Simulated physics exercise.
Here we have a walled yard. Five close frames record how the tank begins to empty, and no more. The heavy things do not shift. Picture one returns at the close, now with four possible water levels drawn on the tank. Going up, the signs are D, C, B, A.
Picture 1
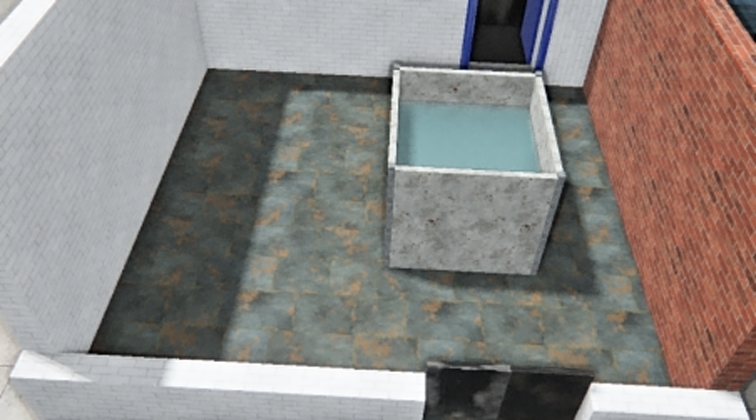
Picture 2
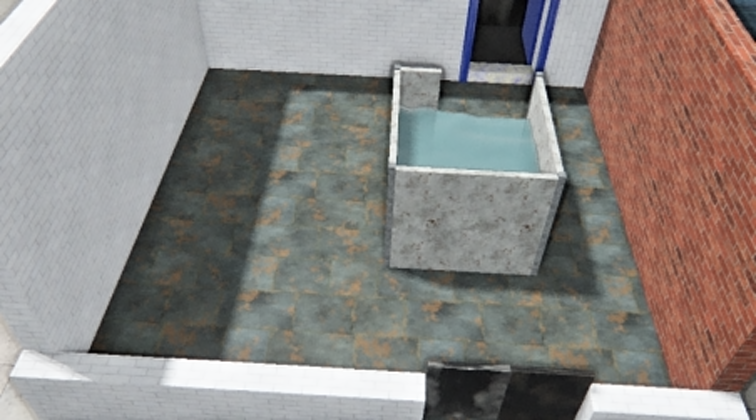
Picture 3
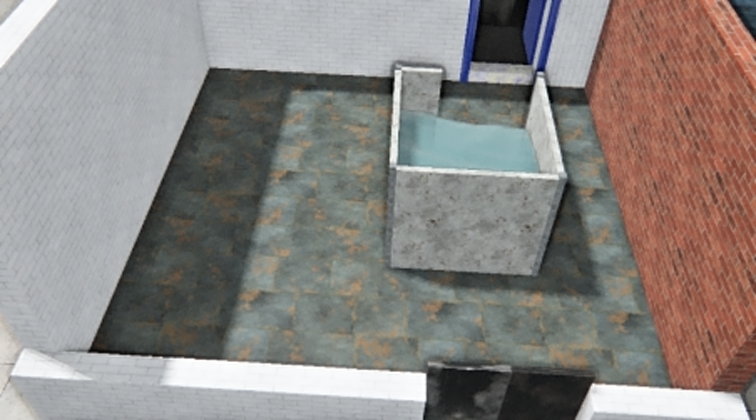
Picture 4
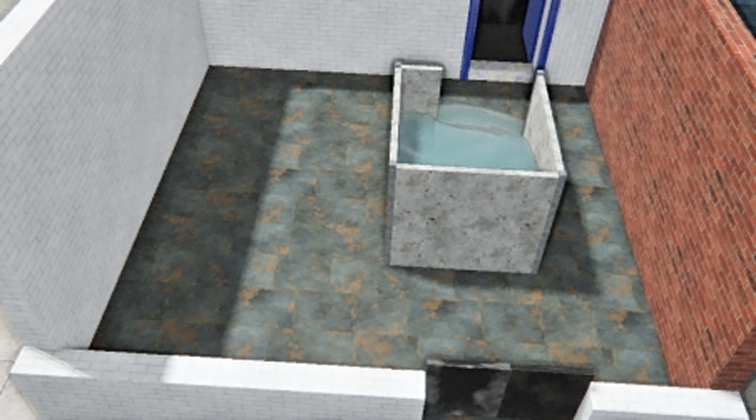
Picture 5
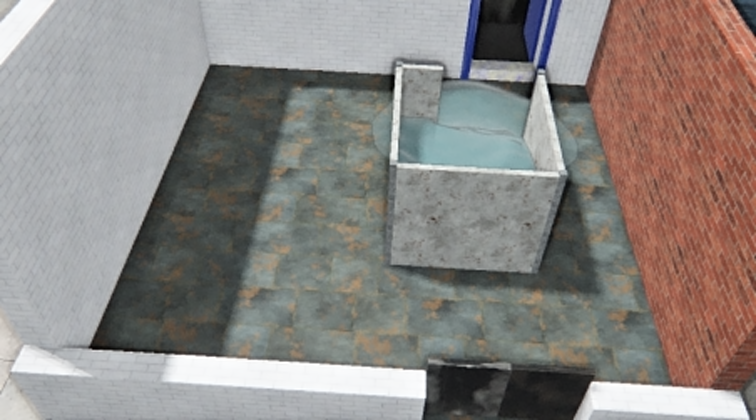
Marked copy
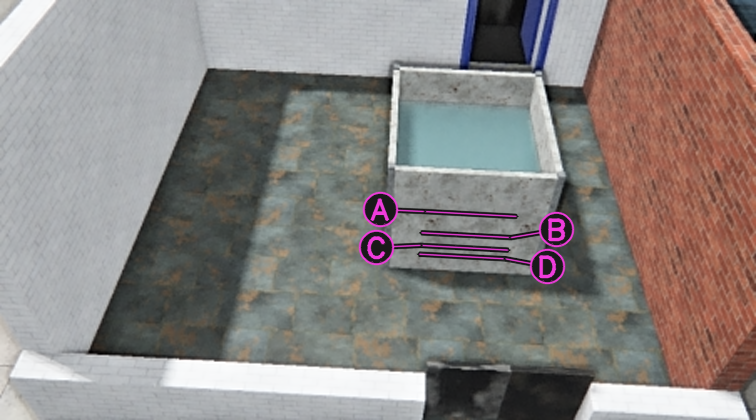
Water pouring out through the open back of a concrete tank in a walled yard, spreading across the tiled ground behind it.
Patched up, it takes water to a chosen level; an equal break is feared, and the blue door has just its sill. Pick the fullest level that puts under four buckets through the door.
Use mark C.
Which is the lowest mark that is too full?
B it is.
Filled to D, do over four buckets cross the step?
No, not at all.
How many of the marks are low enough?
Two of the four.
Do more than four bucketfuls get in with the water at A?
Yes, that goes wrong.
On the marked copy, A at (470, 213); B at (466, 235); C at (464, 247); D at (462, 256); from the bottom up D, C, B, A.
With A, dozens of bucketfuls pour in.
With B, about 8 bucketfuls get in.
With C, a bucket or two gets in.
With D, nothing gets over.
